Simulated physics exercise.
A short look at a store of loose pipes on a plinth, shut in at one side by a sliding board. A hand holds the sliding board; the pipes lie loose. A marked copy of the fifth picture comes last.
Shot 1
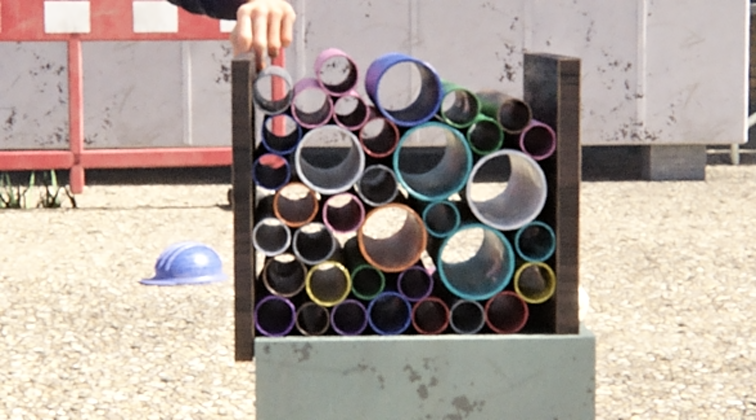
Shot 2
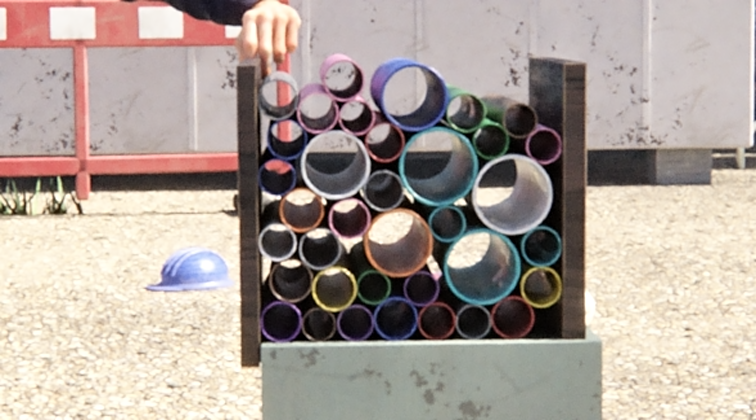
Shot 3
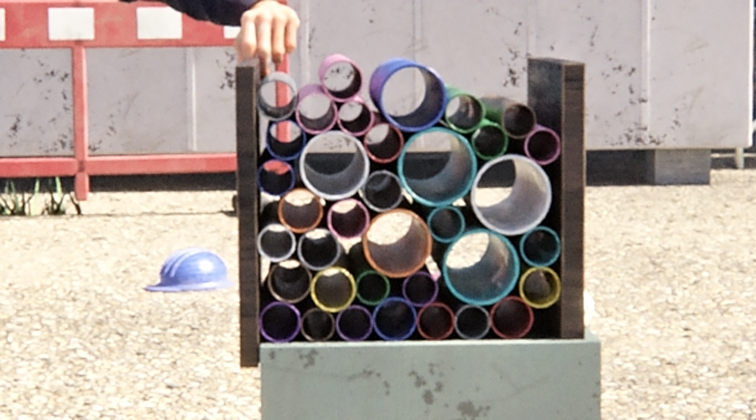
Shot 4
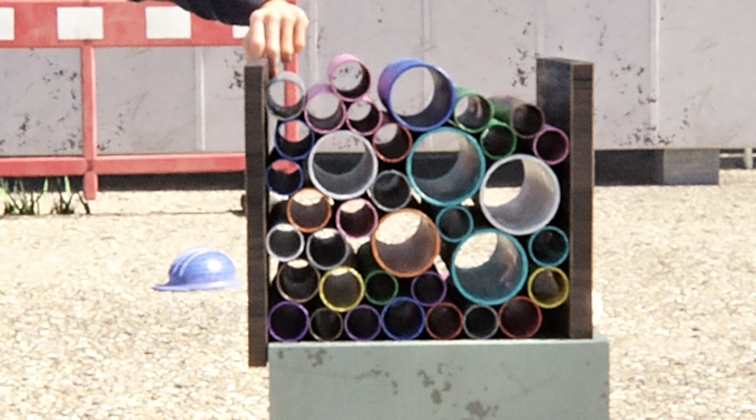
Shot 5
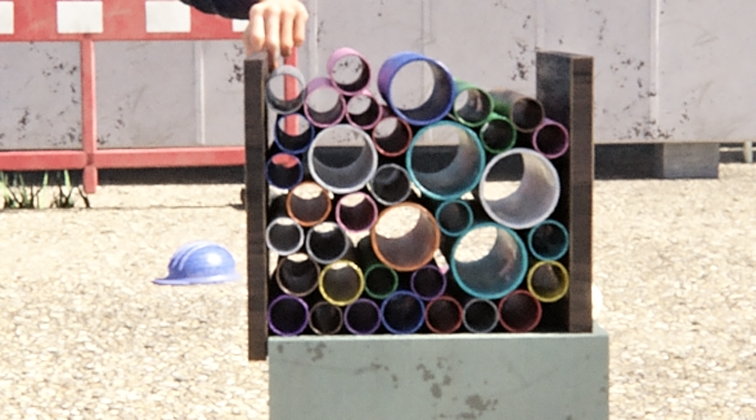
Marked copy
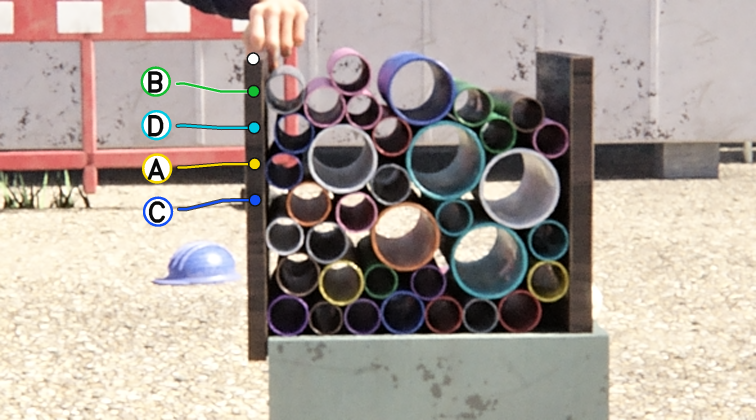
A stack of loose, colourful pipes sat between dark boards on a grey plinth while a hand held the left board's top, and nothing moved except the whole view shifting slightly.
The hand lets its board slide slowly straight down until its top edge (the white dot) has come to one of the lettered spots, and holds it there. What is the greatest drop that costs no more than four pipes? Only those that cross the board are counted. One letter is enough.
Stop at C.
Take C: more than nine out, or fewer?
Fewer than nine.
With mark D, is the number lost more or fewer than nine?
At D, fewer than nine.
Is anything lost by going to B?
At B: No.
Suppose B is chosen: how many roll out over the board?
With B, none.
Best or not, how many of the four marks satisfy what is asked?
Four of them.
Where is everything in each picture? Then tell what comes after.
In the first frame, a turquoise pipe (536, 241); a white pipe (330, 159); a red pipe (379, 137).
In the second frame, a red pipe (385, 142); a pink pipe (356, 117).
In the third frame, a green pipe (464, 113); side board (250, 200).
In the fourth frame, a purple pipe (288, 322); a grey pipe (481, 322).
In the fifth frame, a purple pipe (428, 282); a turquoise pipe (549, 240); a white pipe (342, 159).
On the copy, A at (254, 164); B at (253, 91); C at (255, 200); D at (254, 127); the white dot at (253, 59).
On C. First, top of the board (264, 124).
Then, top of the board (265, 197).
Finally, top of the board (265, 199), two out over the board.
By contrast, A one out over the board; B none out over the board; D none out over the board.
